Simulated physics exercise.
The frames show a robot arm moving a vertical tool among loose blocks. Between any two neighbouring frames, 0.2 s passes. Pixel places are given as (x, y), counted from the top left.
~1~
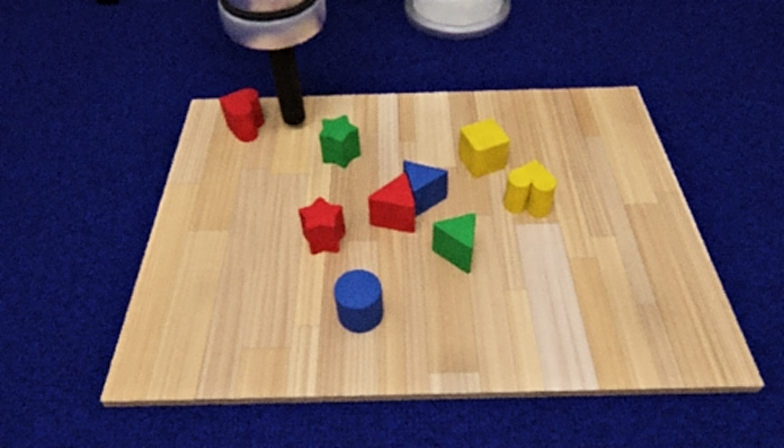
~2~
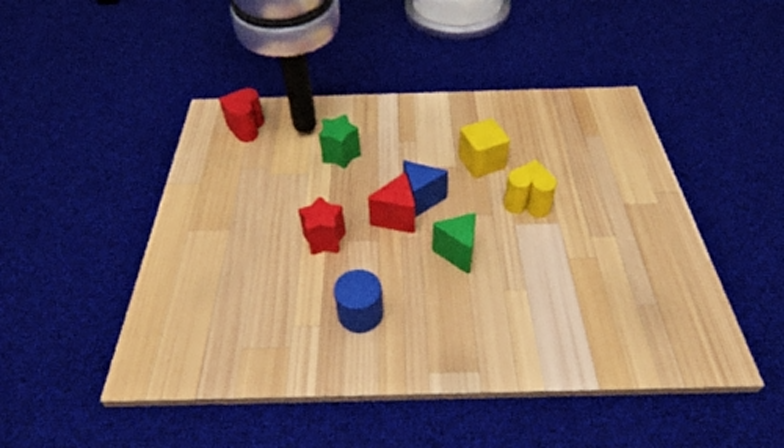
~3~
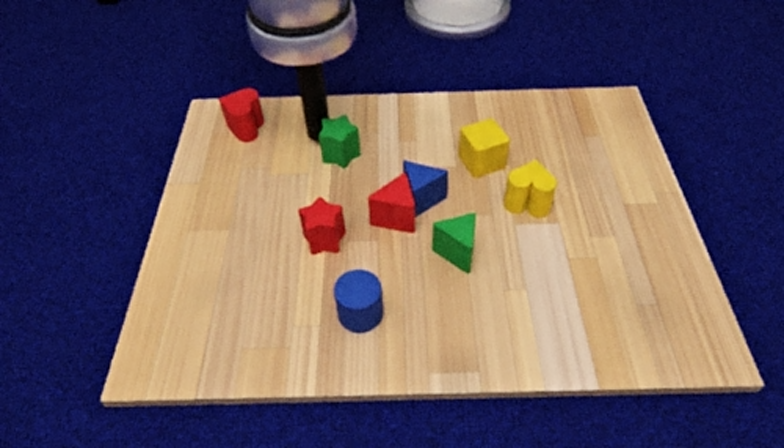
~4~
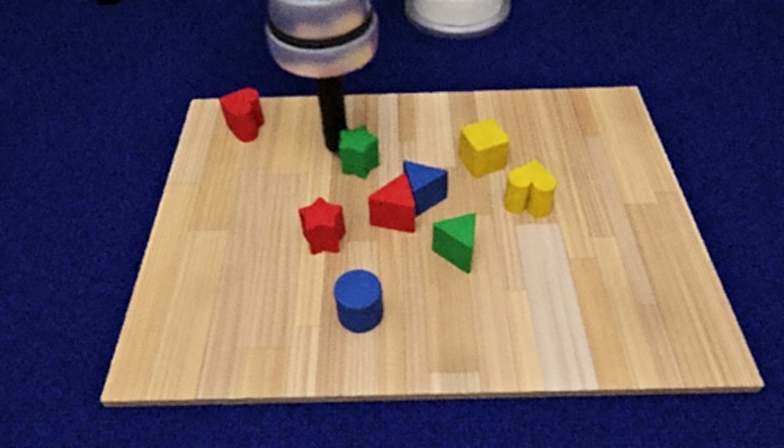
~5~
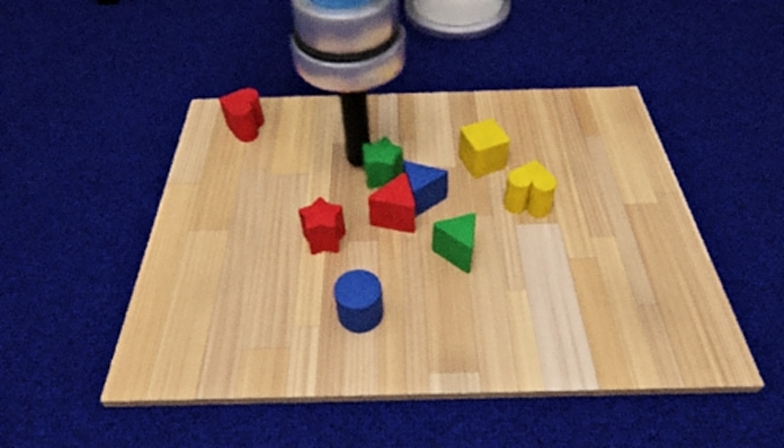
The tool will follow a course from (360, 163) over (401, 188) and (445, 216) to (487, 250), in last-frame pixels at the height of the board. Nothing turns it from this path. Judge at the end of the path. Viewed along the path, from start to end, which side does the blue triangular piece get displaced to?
To the path's left.
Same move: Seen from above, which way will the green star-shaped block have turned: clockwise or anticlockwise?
Direction: Anticlockwise.
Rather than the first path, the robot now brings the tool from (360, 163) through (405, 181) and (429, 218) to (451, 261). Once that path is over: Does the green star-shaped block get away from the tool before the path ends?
Answer: No.
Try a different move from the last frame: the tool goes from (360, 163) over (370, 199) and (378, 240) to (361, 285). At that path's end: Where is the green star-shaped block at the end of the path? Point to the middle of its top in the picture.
That would be at about pixel (398, 165).
What follows on the original path. One third of the way, tool (402, 183); green star-shaped block (425, 173), turned 25° anticlockwise; red triangular piece (403, 199), turned 50° clockwise; blue triangular piece (457, 189), turned 30° clockwise.
Two thirds of the way, tool (446, 211); green star-shaped block (477, 196), turned 45° anticlockwise; red triangular piece (405, 201), turned 65° clockwise; blue triangular piece (506, 214), turned 70° clockwise.
At the end, tool (488, 245); green star-shaped block (523, 221), turned 65° anticlockwise; red triangular piece (405, 201), turned 65° clockwise; blue triangular piece (560, 231), turned 45° clockwise; green triangular piece (465, 237), turned 55° clockwise; yellow heart unmoved.
